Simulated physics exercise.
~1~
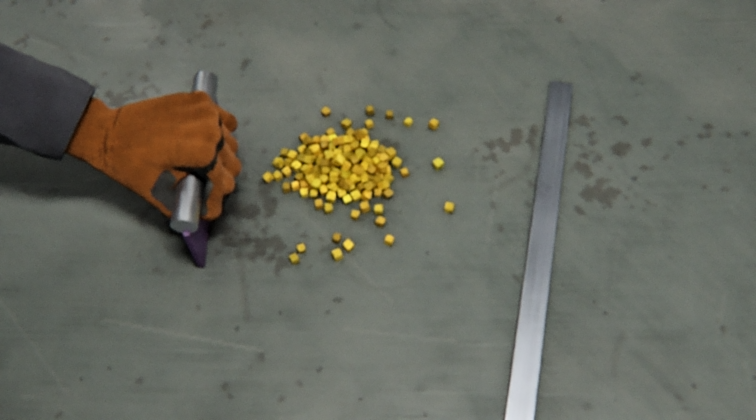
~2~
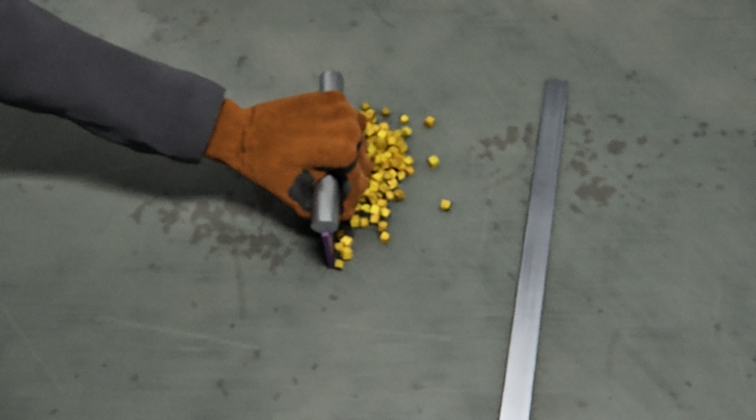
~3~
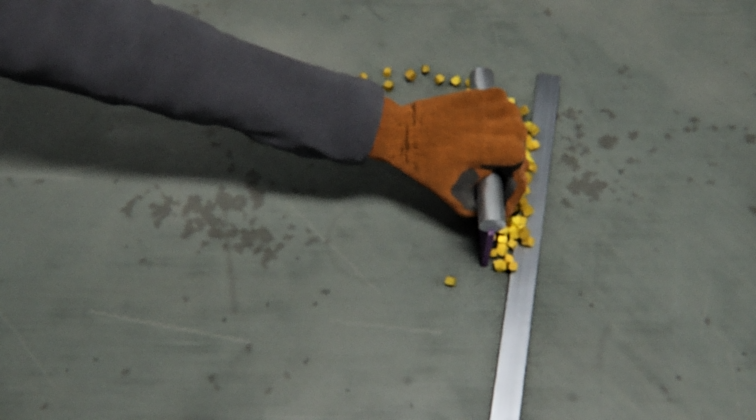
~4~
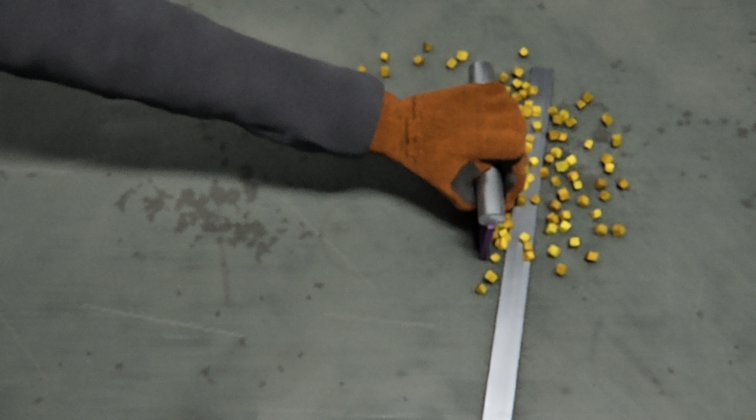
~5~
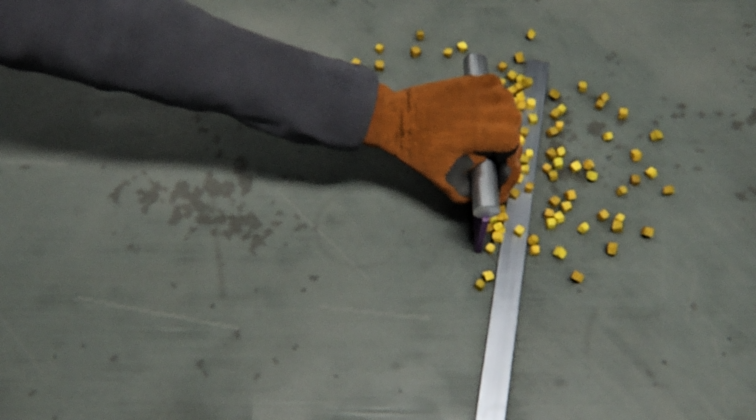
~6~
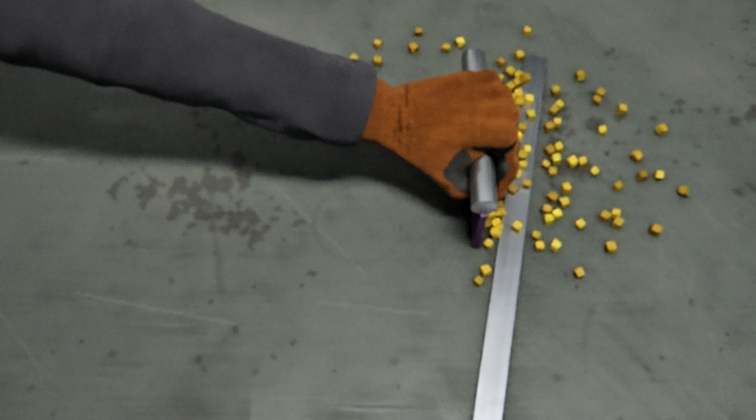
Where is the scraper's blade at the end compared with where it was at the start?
It starts on the left, clear of the heap of yellow cubes and far from the metal strip. By the end it is well to the right, close beside the left edge of the strip.
